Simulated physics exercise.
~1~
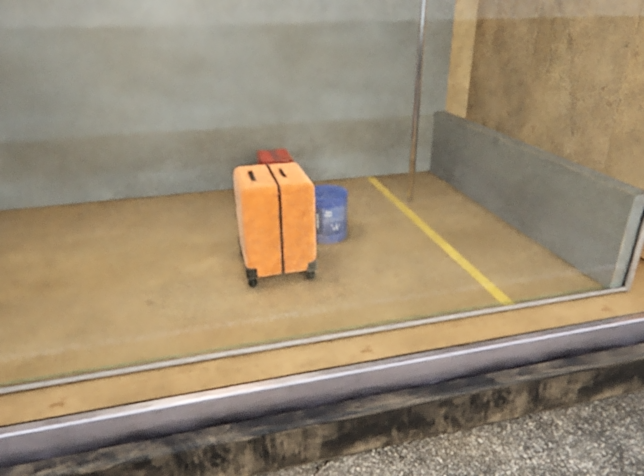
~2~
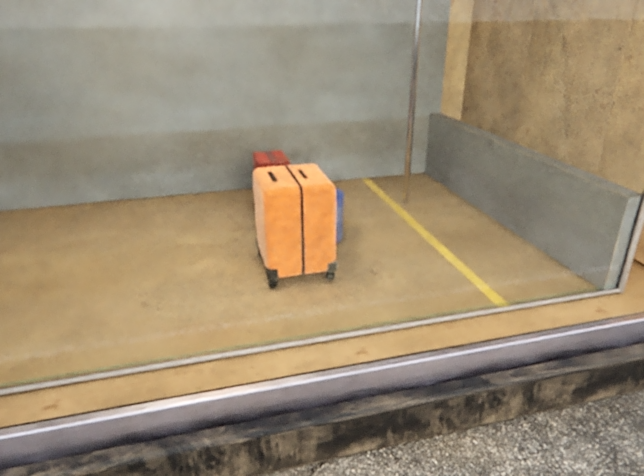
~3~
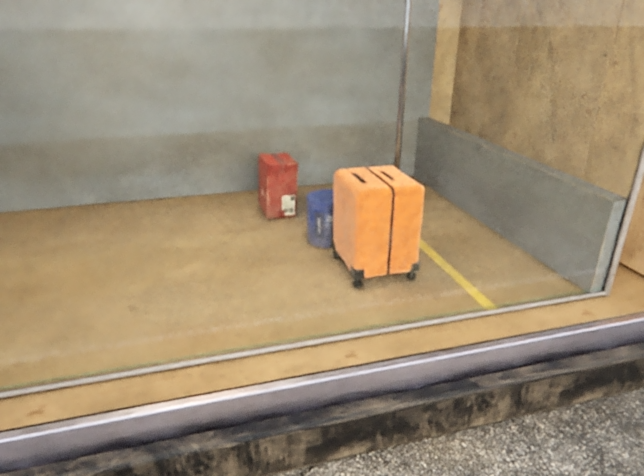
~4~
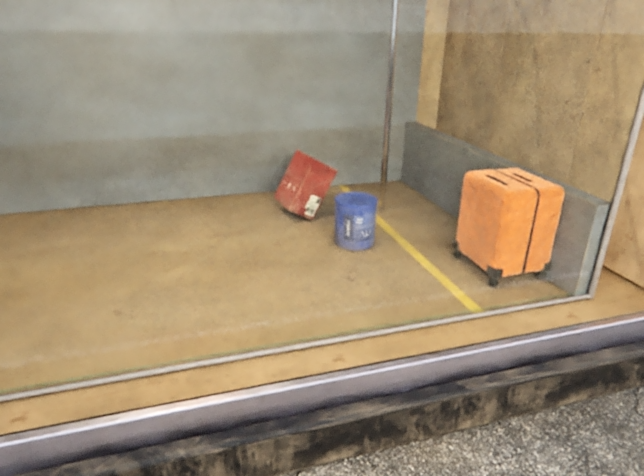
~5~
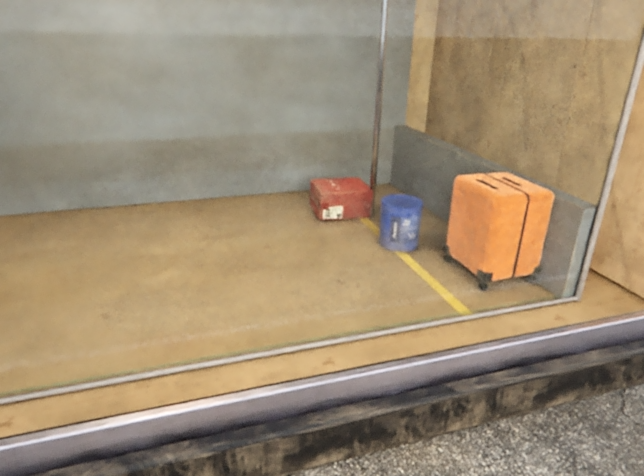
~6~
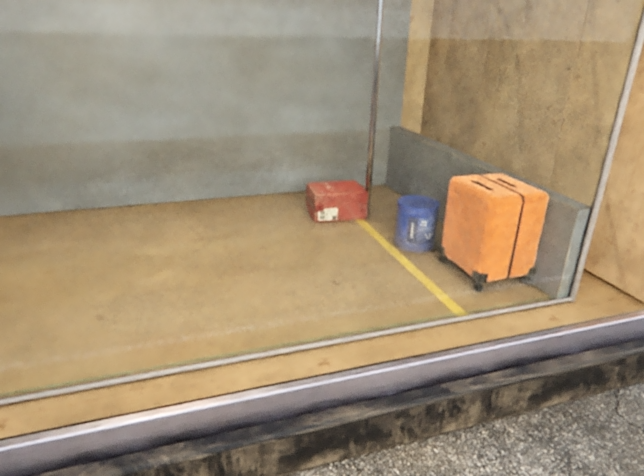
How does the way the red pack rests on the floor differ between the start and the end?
At the start the red pack stands upright behind the orange case, and by the end it is lying on its side.
